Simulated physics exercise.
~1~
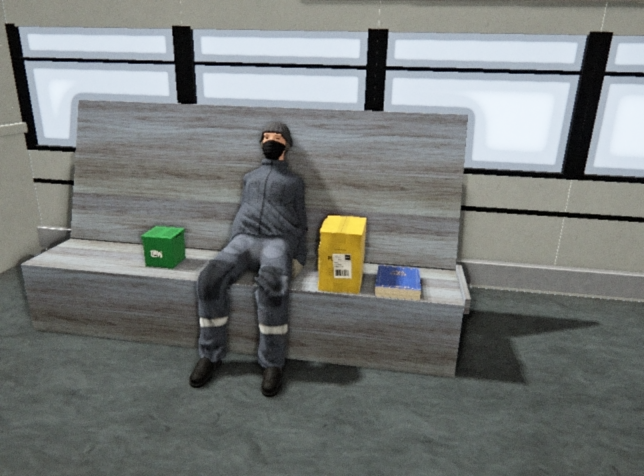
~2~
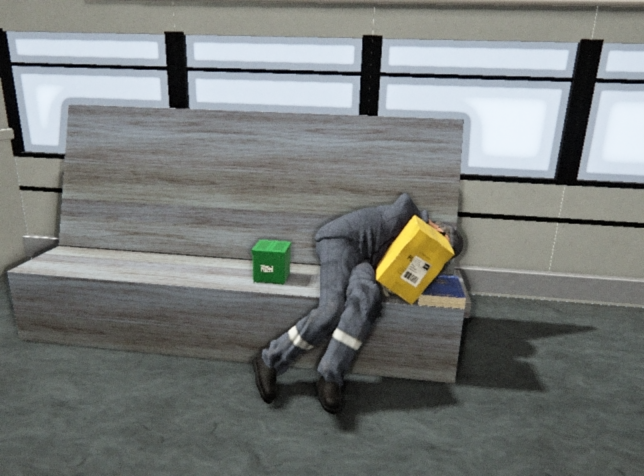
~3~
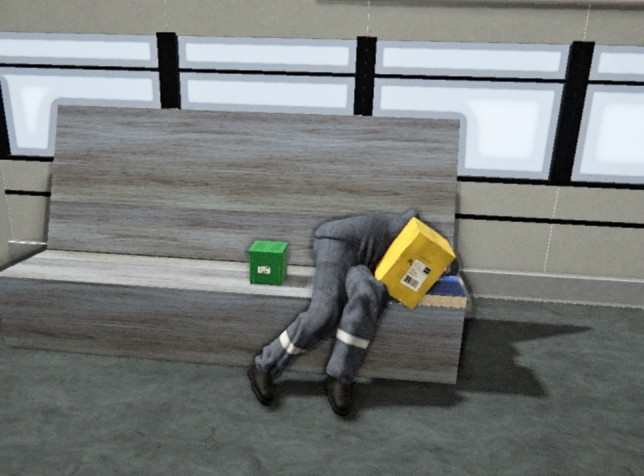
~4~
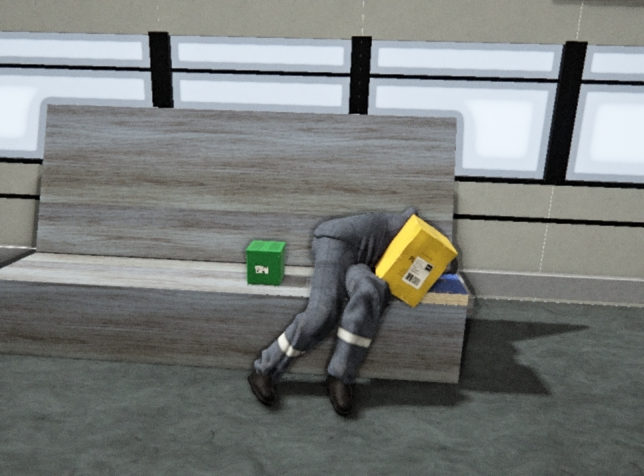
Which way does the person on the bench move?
The person moves to the right, slumping over toward the right end of the bench.
